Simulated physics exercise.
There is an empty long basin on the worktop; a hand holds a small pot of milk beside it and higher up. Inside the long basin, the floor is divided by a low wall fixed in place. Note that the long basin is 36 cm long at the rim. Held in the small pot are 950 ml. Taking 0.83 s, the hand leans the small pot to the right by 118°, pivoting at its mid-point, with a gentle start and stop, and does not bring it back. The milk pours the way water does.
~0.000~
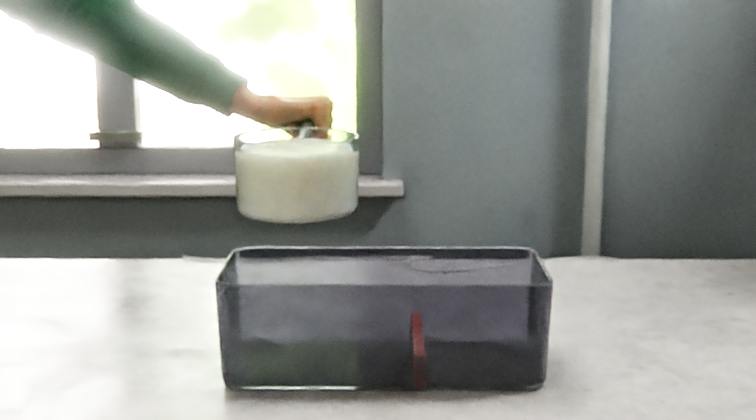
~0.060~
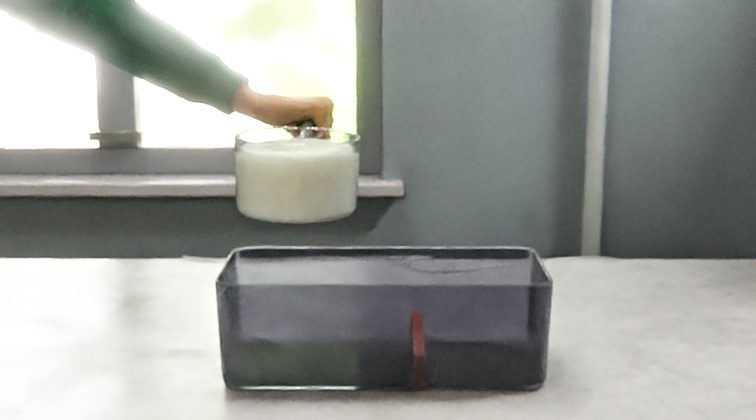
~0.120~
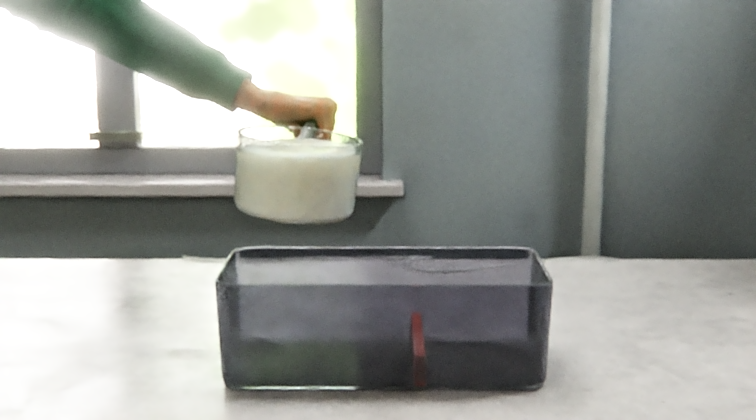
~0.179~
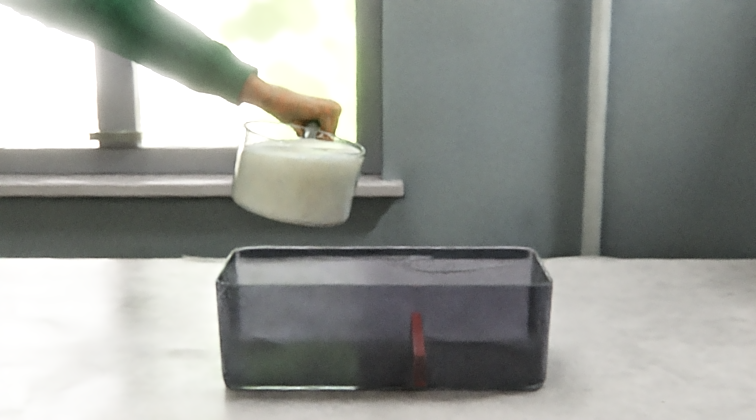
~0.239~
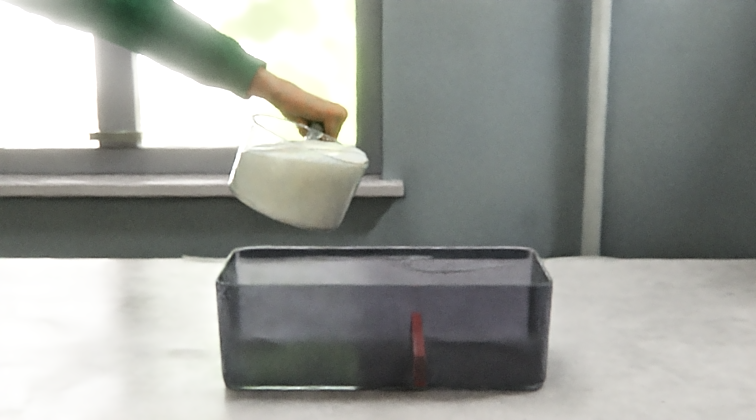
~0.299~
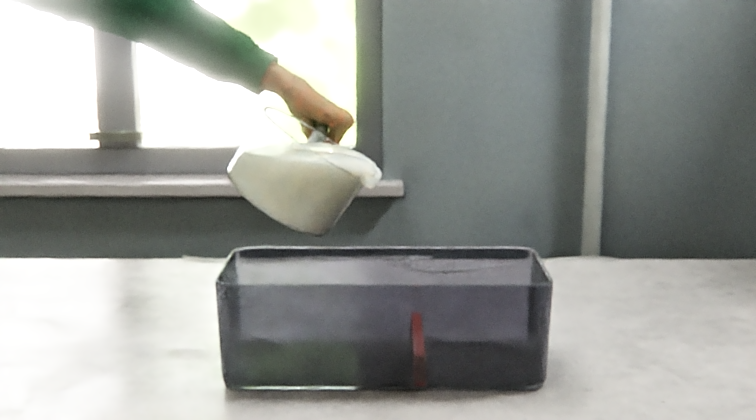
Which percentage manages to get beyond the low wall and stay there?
Beyond the low wall, roughly 40 per cent stays.
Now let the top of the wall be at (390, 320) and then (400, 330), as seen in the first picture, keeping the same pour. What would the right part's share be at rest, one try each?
The first try gives 70 percent and the second 60 percent.
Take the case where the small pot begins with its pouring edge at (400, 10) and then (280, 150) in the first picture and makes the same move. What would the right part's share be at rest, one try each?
75 per cent first, 20 per cent second.
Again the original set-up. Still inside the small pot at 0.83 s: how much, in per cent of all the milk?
I'd say some 3 per cent remains.
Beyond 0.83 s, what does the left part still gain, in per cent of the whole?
About 2 percent, give or take.
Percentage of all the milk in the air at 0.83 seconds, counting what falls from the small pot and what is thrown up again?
About 3 percent.
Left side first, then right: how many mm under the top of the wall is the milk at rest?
It's around 18 mm on the left side and around 16 mm on the right side.
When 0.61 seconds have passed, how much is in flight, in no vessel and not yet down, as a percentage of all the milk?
Some 26 per cent.
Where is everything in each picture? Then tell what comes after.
Tilt 0°; pouring edge (358, 138); surface from (238, 148) to (356, 147); the long basin's rim runs from (225, 266) to (543, 267); the wall's top is at (418, 334), in the first frame.
Tilt 2°; pouring edge (359, 140); surface from (239, 147) to (357, 148), in the second frame.
Tilt 6°; pouring edge (361, 144); surface from (240, 146) to (358, 150), in the third frame.
Tilt 13°; pouring edge (364, 153); surface from (243, 147) to (362, 151), in the fourth frame.
Tilt 23°; pouring edge (367, 164); surface from (241, 150) to (368, 157); 1 per cent is over the edge, in the fifth frame.
Tilt 34°; pouring edge (367, 178); surface from (240, 152) to (368, 168); 5 per cent is over the edge, in the sixth frame.
Then, 0.61 s in, the tilt is 98° and 28 per cent is still to pour, 19 is left of the wall and 27 right of it.
Then, 0.83 s in, the tilt is 118° and 3 per cent is still to pour, 55 is left of the wall and 39 right of it.
Then, 1.07 s in, the tilt is 118° and 0 per cent is still to pour, 57 is left of the wall and 40 right of it.
Then, 1.33 s in, the tilt is 118° and 0 per cent is still to pour, 57 is left of the wall and 40 right of it.
Finally, 57 per cent lies left of the wall, 40 right of it and 2 outside.
